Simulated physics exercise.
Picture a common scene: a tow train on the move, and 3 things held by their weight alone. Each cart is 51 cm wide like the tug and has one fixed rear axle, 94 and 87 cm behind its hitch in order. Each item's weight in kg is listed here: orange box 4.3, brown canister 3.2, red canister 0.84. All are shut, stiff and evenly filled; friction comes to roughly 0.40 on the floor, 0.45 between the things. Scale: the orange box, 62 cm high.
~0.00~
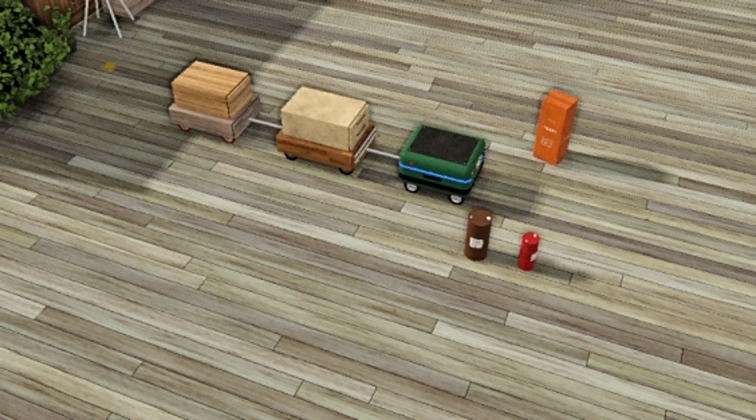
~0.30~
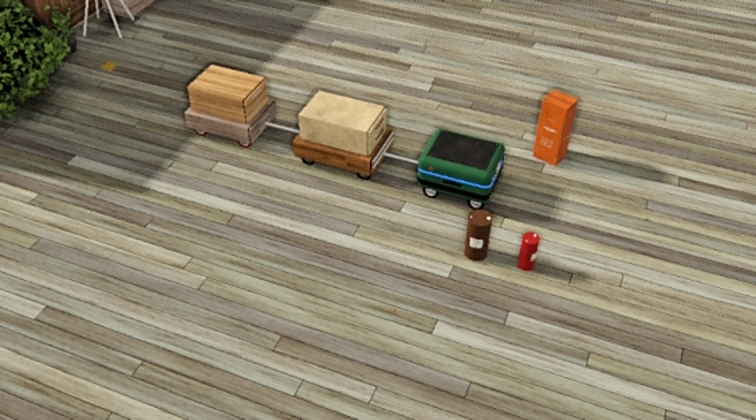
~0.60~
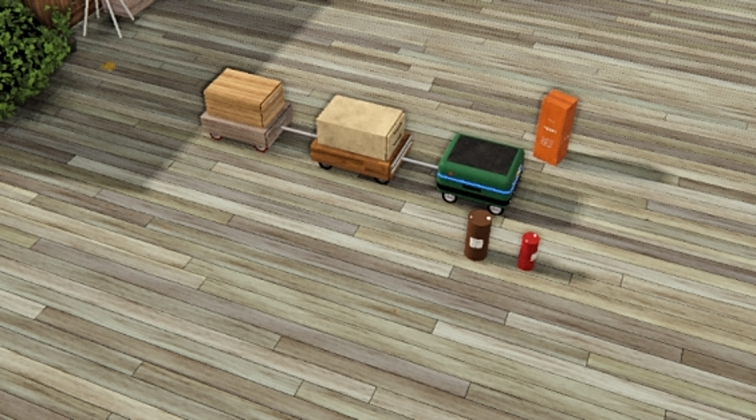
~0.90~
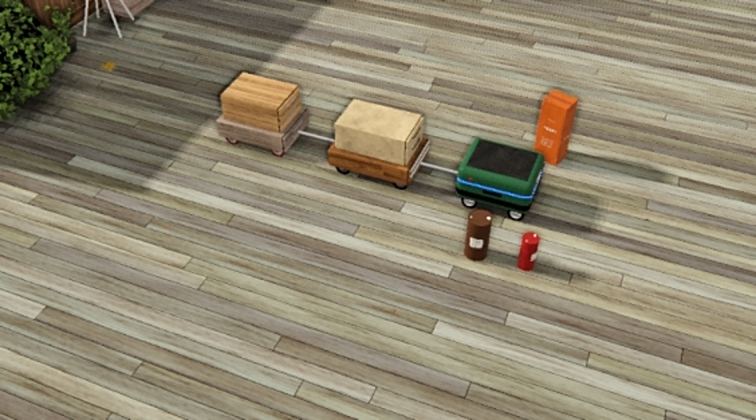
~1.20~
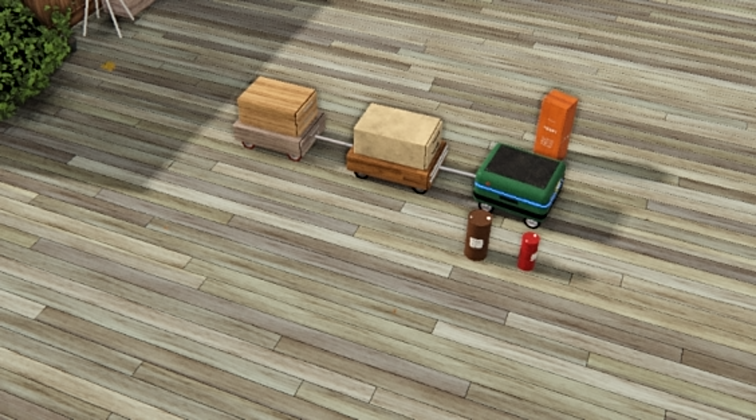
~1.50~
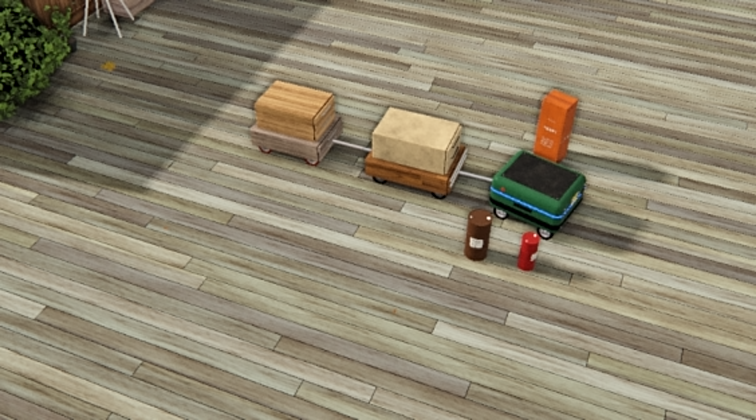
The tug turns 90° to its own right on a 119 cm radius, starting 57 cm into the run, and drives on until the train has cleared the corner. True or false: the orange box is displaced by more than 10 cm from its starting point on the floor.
False.
After 3.40 s, tug 194 cm along.
After 6.00 s, tug 342 cm along; red canister moved 32 cm; brown canister moved 4 cm.
After 8.10 s, tug 462 cm along; red canister moved 113 cm; brown canister moved 10 cm.
In the end (9.8 s), not toppled but over 10 cm from the start, red canister; the other 2 under 10 cm from the start. At the end, from the last picture's camera, orange box near (555, 129).
